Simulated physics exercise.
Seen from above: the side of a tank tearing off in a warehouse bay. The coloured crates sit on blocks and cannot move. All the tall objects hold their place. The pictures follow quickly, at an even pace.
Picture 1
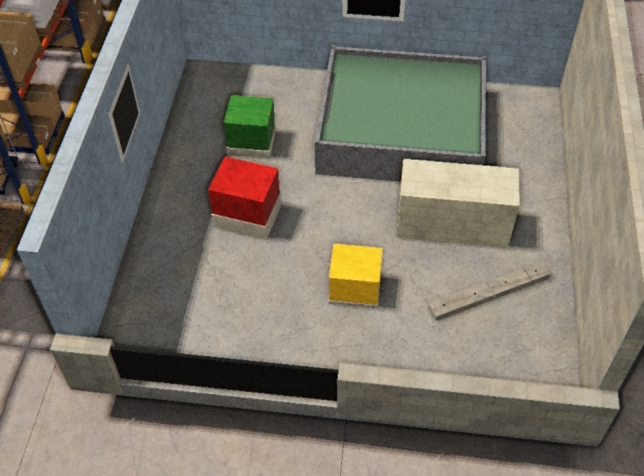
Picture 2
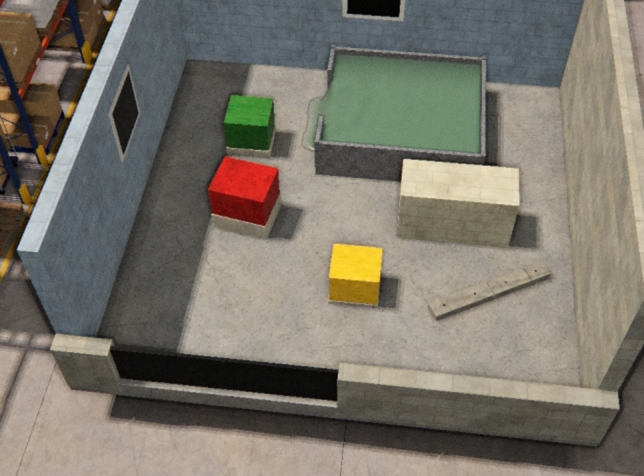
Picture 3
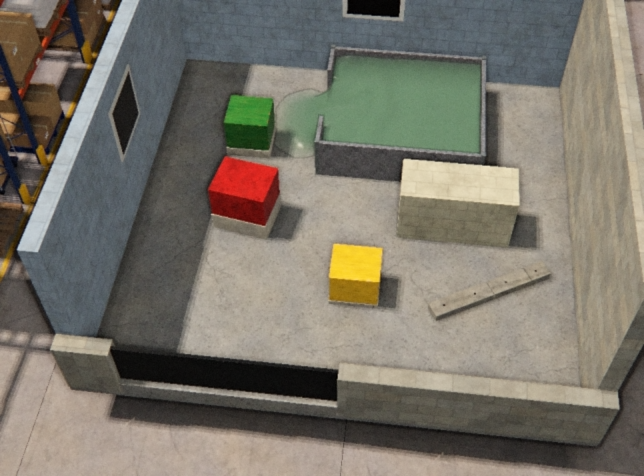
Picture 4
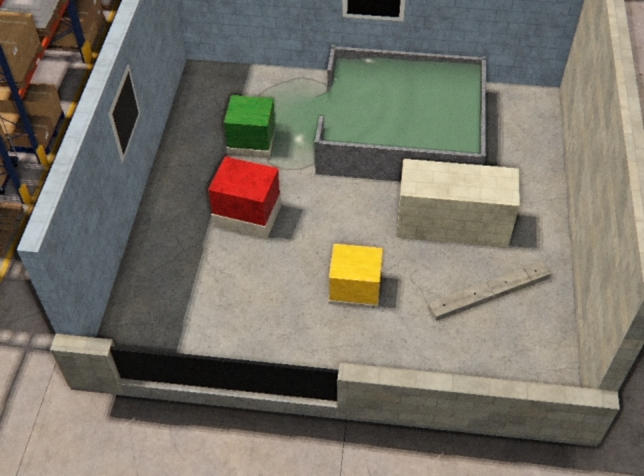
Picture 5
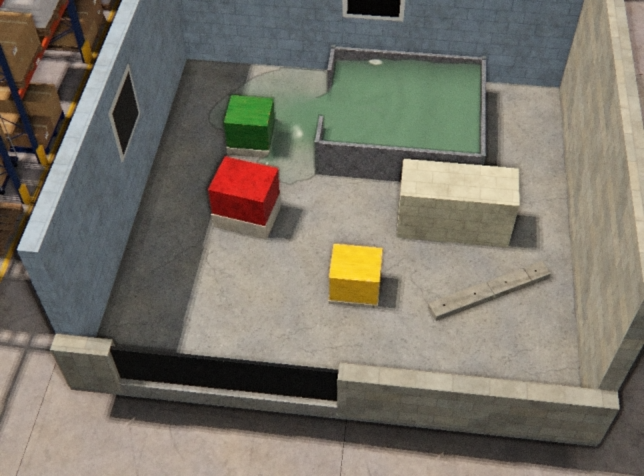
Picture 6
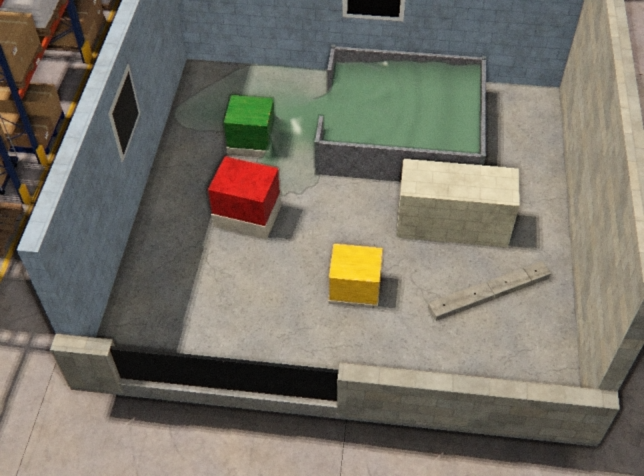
In a warehouse bay, green water pours from a tank's left side and spreads around a green block.
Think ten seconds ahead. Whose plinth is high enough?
One by one: The red crate keeps dry; the yellow crate is soaked; the green crate is soaked.
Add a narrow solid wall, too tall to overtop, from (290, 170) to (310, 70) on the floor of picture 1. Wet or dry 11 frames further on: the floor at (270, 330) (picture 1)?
Verdict: Flooded.
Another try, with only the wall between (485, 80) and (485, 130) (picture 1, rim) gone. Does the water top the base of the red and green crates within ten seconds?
My reading: Red crate escapes it, green crate escapes it.
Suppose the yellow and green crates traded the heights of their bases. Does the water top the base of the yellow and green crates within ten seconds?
Then: The yellow crate remains dry, the green crate is soaked.
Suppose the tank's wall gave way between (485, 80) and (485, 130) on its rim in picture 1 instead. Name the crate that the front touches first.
It is the yellow crate.
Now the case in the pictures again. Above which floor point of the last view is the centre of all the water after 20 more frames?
At about (321, 138).
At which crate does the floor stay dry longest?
That is the crate marked yellow.
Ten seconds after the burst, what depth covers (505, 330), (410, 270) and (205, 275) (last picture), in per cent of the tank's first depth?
In that order: 16, 12 and 10 per cent.
A moment on, water covers 20 % of the floor; the red crate water round its plinth, the yellow crate not reached, the green crate water round its plinth.
Next, water covers 30 % of the floor; the red crate water round its plinth, the yellow crate water round its plinth, the green crate water round its plinth.
Then, water covers 55 % of the floor; the red crate water round its plinth, the yellow crate water round its plinth, the green crate water round its plinth.
Later, water covers 80 % of the floor; the red crate water round its plinth, the yellow crate water round its plinth, the green crate water round its plinth.
In the end, water covers 100 % of the floor; the red crate stayed above the water, the yellow crate was topped, the green crate was topped.
